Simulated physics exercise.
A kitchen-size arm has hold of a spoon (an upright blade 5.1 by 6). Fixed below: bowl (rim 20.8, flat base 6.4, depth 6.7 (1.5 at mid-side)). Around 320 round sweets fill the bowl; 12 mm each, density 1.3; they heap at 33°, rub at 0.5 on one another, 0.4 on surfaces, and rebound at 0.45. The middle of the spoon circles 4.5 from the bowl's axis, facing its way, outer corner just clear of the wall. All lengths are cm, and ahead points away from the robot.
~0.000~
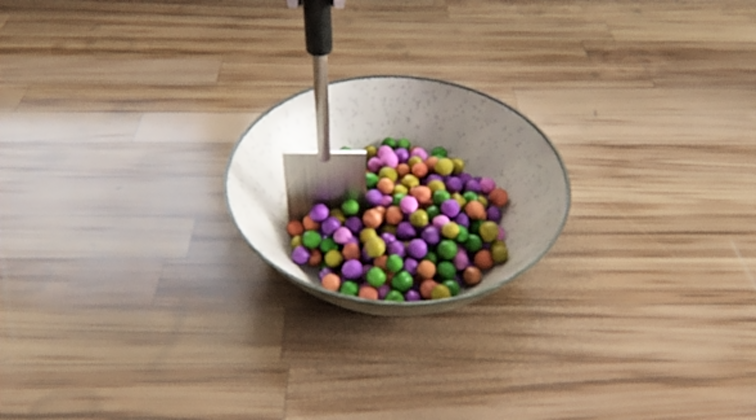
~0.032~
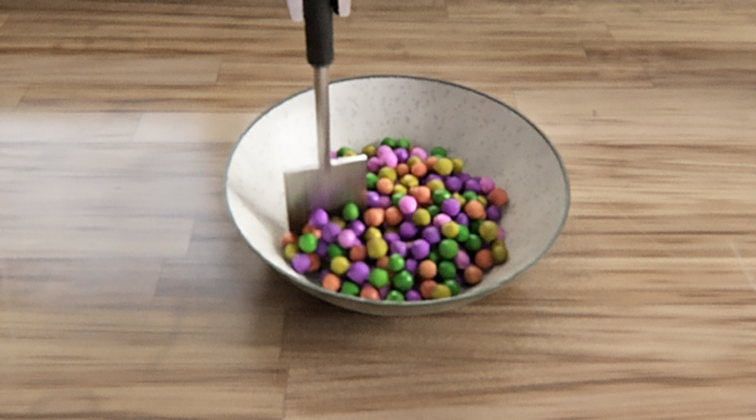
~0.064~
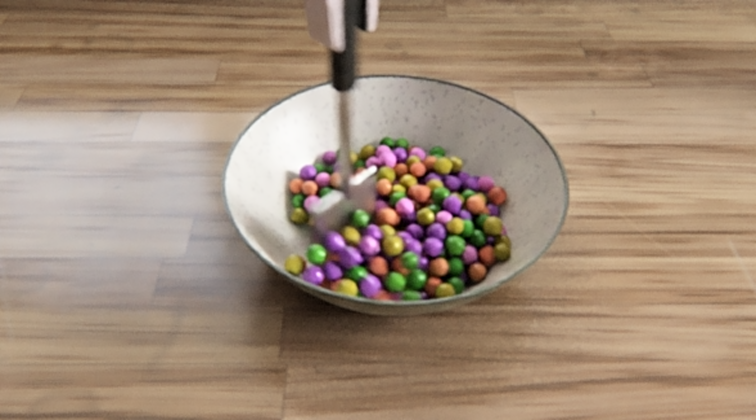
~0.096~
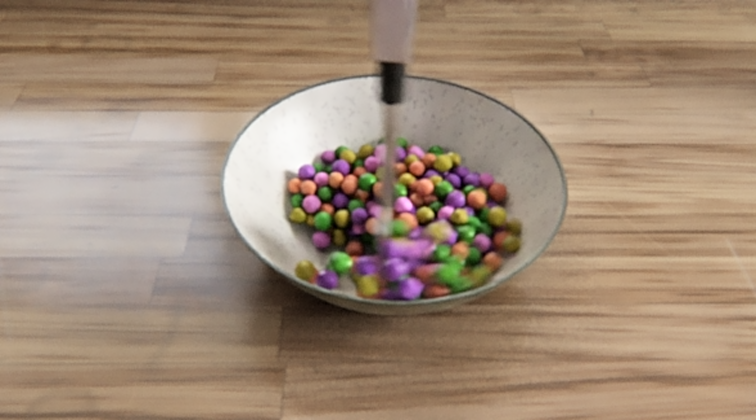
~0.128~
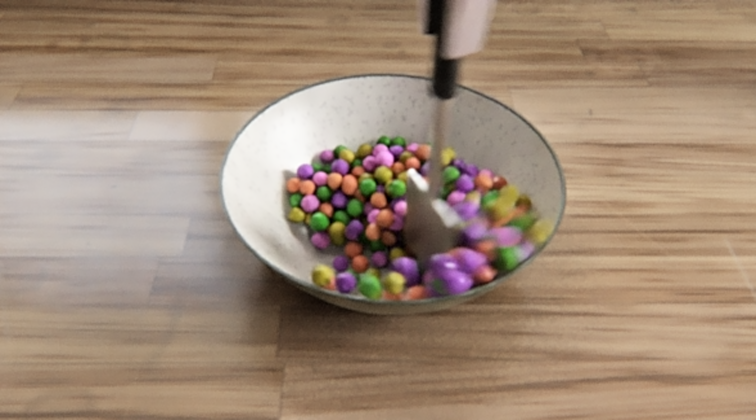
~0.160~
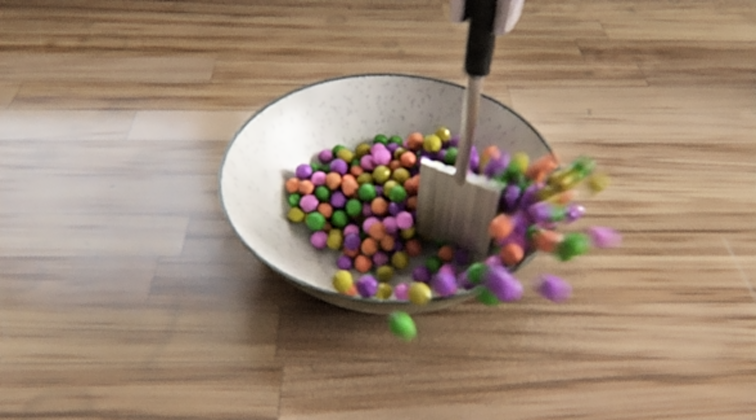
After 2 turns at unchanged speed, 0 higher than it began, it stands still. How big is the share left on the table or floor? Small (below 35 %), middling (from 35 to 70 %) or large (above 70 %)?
A middling share, from 35 to 70 %, ends on the table or floor.
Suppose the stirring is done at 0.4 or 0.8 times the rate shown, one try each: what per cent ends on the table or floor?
About 5 and 40 per cent.
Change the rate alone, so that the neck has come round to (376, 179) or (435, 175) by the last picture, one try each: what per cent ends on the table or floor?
About 15 and 35 per cent.
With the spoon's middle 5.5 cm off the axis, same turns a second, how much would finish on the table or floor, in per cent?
Then about 40 per cent.
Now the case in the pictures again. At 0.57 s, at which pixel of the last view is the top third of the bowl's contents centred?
At about (454, 153).
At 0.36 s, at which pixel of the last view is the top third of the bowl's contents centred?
Near (271, 185).
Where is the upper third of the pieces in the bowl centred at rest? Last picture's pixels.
Around (367, 256).
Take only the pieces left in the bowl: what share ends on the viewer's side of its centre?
About 60 per cent.
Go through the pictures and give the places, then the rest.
The spoon neck at (323, 132), 0° round; upper third of the load around (405, 204), from x 295 to 500, top at y 145; 320 in the bowl, in the first picture.
The spoon neck at (324, 143), 14° round; upper third of the load around (401, 208), from x 290 to 500, top at y 145, in the second picture.
The spoon neck at (345, 168), 47° round; upper third of the load around (401, 227), from x 295 to 500, top at y 145, in the third picture.
The spoon neck at (388, 182), 82° round; upper third of the load around (421, 240), from x 295 to 515, top at y 145, in the fourth picture.
The spoon neck at (434, 176), 117° round; upper third of the load around (465, 231), from x 295 to 540, top at y 145; 317 in the bowl, 3 in flight or on the tool, in the fifth picture.
The spoon neck at (464, 154), 151° round; upper third of the load around (500, 198), from x 295 to 600, top at y 135; 308 in the bowl, 12 in flight or on the tool, in the sixth picture.
After 0.36 s, 10° round, highest piece 12 above the table; 210 in the bowl, 41 on the table or floor, 69 in flight or on the tool.
After 0.57 s, 229° round, highest piece 10 above the table; 168 in the bowl, 136 on the table or floor, 16 in flight or on the tool.
After 0.87 s, 0° round, highest piece 6 above the table; 170 on the table or floor, 146 in the bowl, 4 in flight or on the tool.
After 1.57 s, 0° round, highest piece 5 above the table; 174 on the table or floor, 146 in the bowl.
In the end, 174 on the table or floor, 146 in the bowl. That is 54 % on the table or floor.
